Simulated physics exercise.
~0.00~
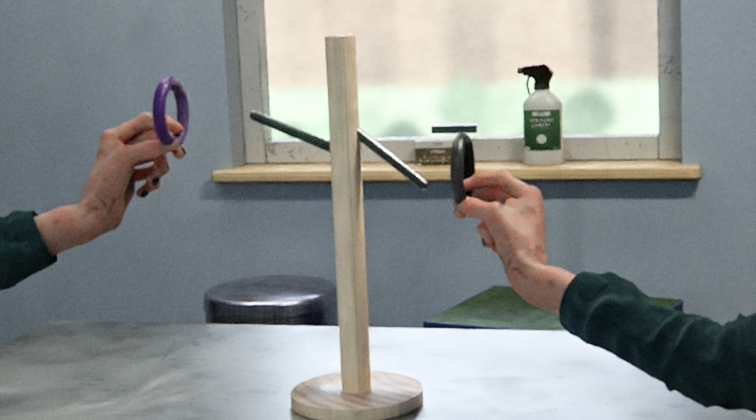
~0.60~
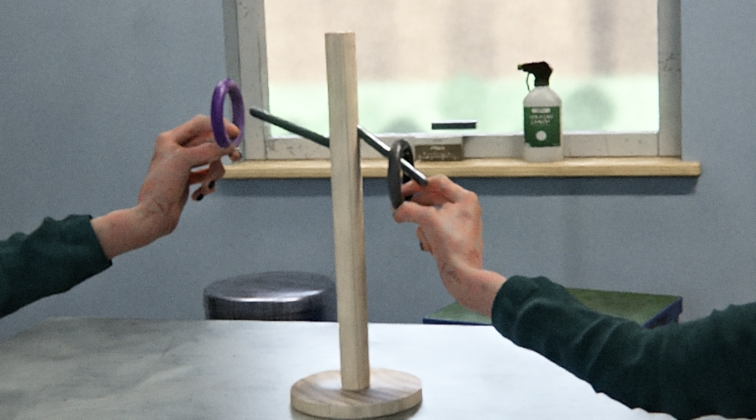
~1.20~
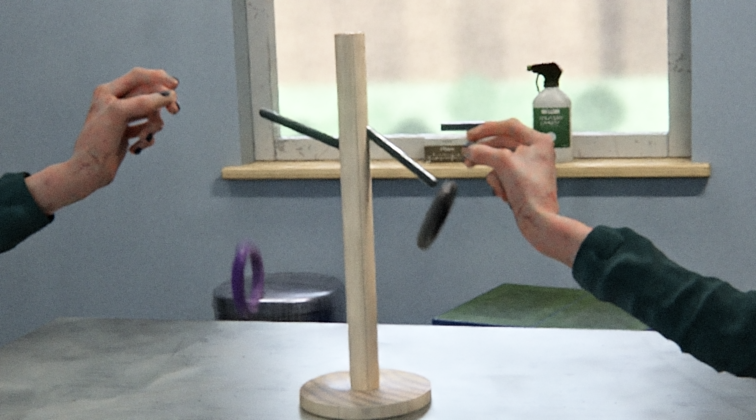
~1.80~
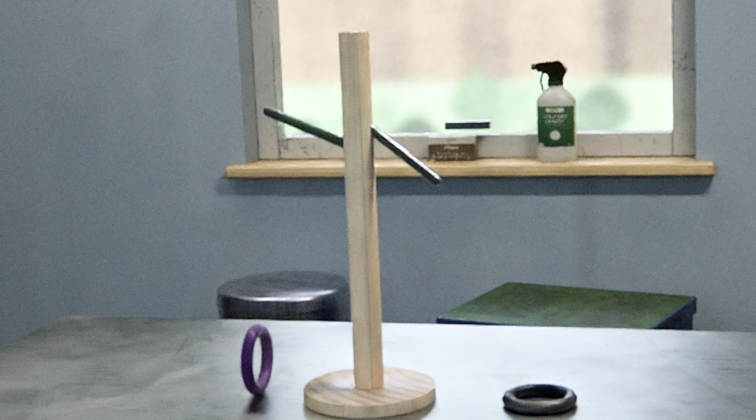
Two hands bringing purple and black rings to a wooden peg stand, then letting go, both rings dropping to the table.
